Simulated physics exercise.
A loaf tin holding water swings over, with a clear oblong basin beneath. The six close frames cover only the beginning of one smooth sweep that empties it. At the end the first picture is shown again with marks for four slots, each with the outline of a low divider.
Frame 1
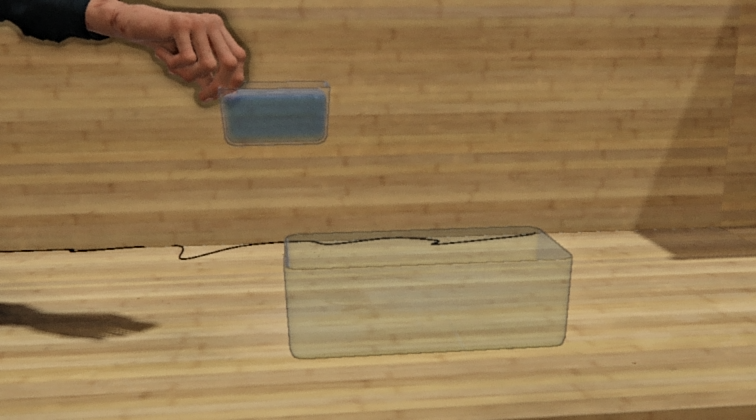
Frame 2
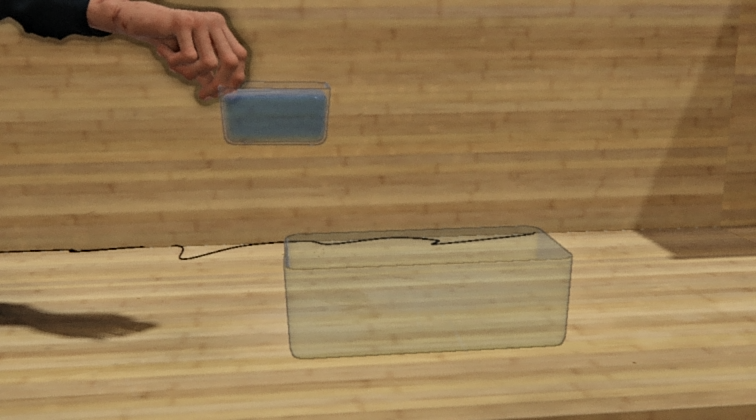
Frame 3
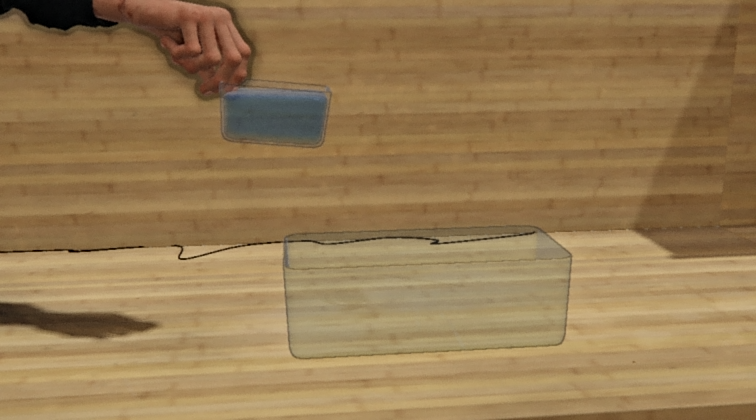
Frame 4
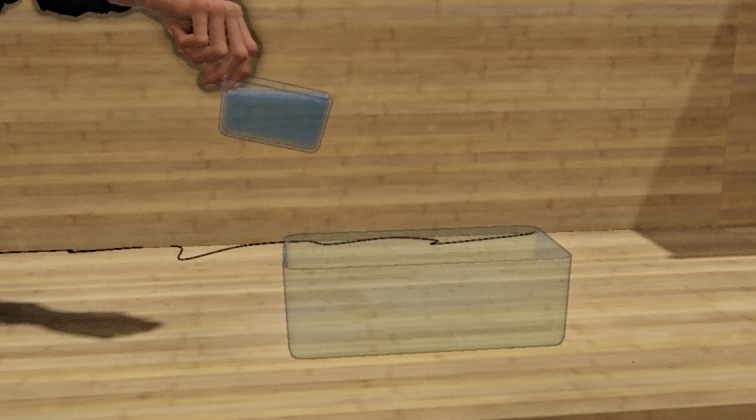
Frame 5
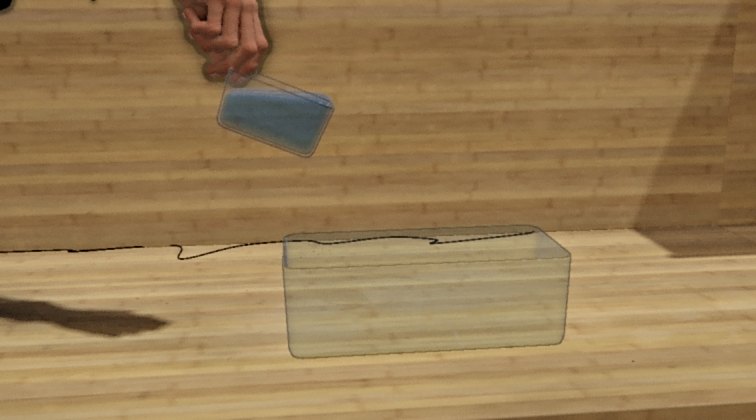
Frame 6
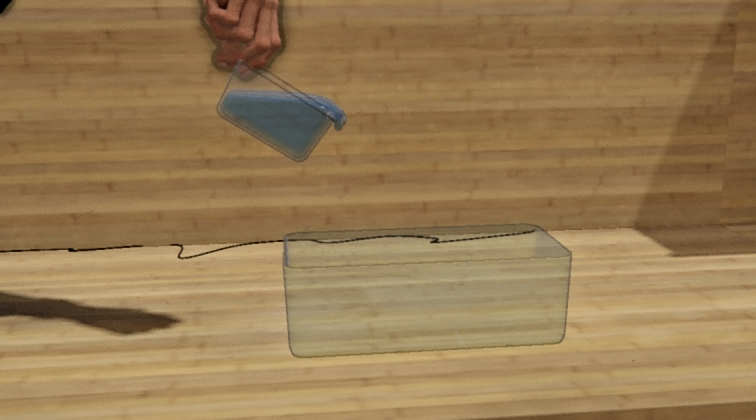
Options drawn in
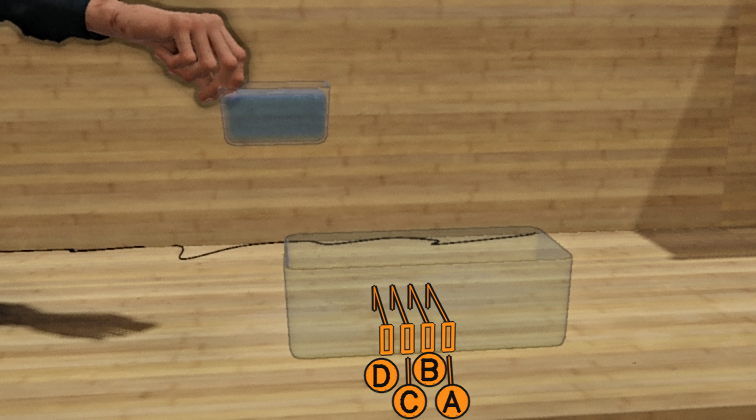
The footage shows a hand holding a small clear container of blue water above a larger, empty clear basin on a wooden surface. The container starts level, then tilts progressively to the right until water edges over its lip.
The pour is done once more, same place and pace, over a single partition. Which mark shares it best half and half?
Place C does it best.
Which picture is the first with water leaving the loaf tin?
Picture 5.
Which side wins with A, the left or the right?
More ends on the left.
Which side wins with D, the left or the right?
The right side.
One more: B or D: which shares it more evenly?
D.
On the marked copy, A at (448, 356); B at (428, 357); C at (407, 358); D at (387, 359).
With A, about 83 % ends left of the wall and 14 % right of it; 3 % is lost outside.
With B, about 84 % ends left of the wall and 13 % right of it; 3 % is lost outside.
With C, about 53 % ends left of the wall and 44 % right of it.
With D, about 32 % ends left of the wall and 66 % right of it.
